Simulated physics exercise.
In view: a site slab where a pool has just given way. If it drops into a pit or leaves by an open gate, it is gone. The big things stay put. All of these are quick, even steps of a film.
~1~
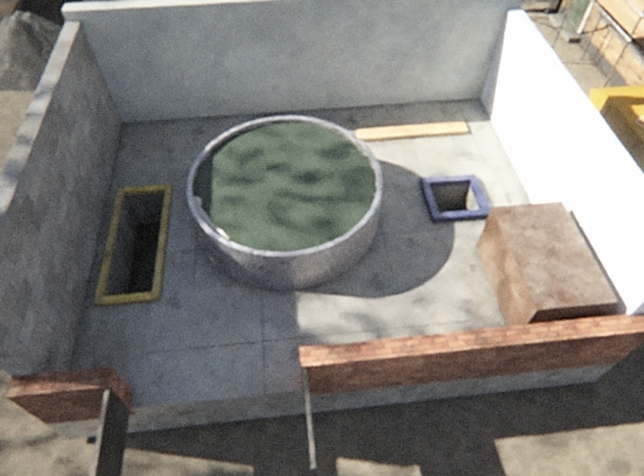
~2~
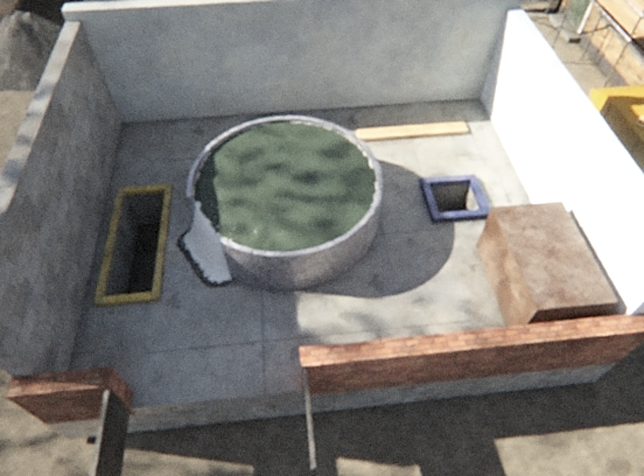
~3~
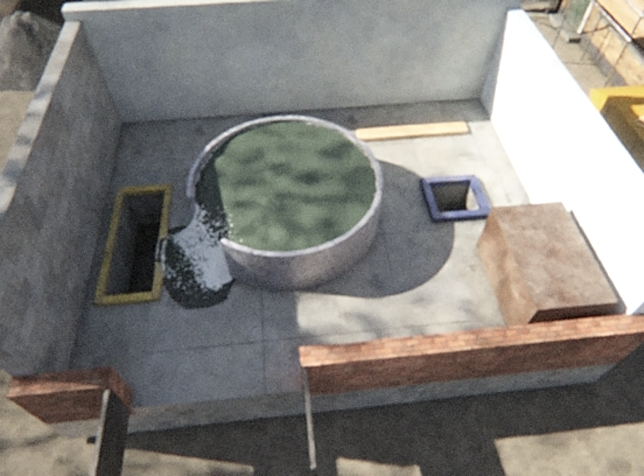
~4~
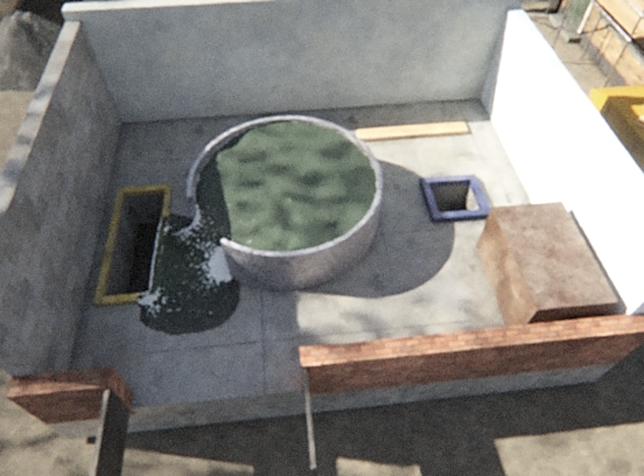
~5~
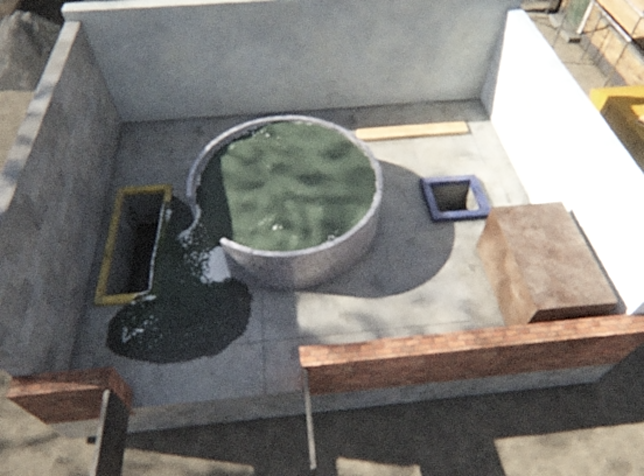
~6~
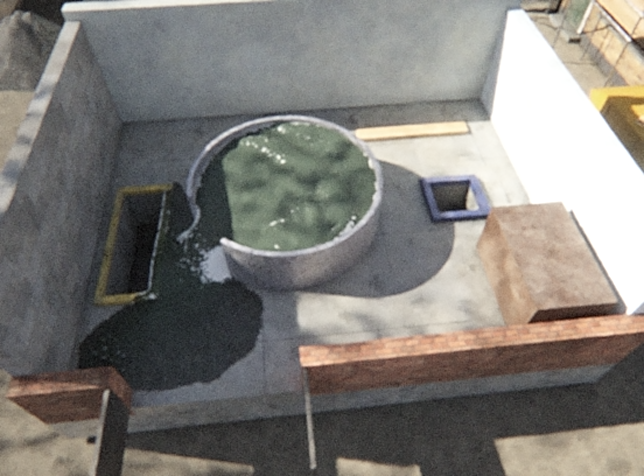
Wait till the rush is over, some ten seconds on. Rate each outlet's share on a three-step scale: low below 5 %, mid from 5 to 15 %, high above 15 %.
Scale: Gate - high, blue pit - low, yellow pit - high.
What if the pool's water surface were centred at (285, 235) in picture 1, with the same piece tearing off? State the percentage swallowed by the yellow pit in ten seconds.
The yellow pit ends up with 25 per cent.
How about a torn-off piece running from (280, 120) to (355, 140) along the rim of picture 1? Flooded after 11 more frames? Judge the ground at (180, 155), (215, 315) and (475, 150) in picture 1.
The first would be drenched, the second still unwetted and the third drenched.
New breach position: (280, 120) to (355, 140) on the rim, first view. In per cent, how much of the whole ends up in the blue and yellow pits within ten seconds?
The blue pit takes 10 per cent and the yellow pit 10 per cent.
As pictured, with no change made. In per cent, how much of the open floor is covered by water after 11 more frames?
Close to 15 %.
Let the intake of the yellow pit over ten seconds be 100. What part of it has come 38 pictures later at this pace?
My estimate is close to 80 per cent.
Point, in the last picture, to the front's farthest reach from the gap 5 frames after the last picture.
Near (63, 397).
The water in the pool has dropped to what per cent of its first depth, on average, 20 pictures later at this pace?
That comes to some 54 per cent.
A moment on, water covers 15 % of the floor; the gate 1 %, the blue pit 0 %, the yellow pit 9 %.
Next, water covers 15 % of the floor; the gate 3 %, the blue pit 0 %, the yellow pit 16 %.
Then, water covers 20 % of the floor; the gate 7 %, the blue pit 0 %, the yellow pit 25 %.
Later, water covers 30 % of the floor; the gate 13 %, the blue pit 0 %, the yellow pit 37 %.
In the end, water covers 40 % of the floor; the gate 20 %, the blue pit 0 %, the yellow pit 47 %.
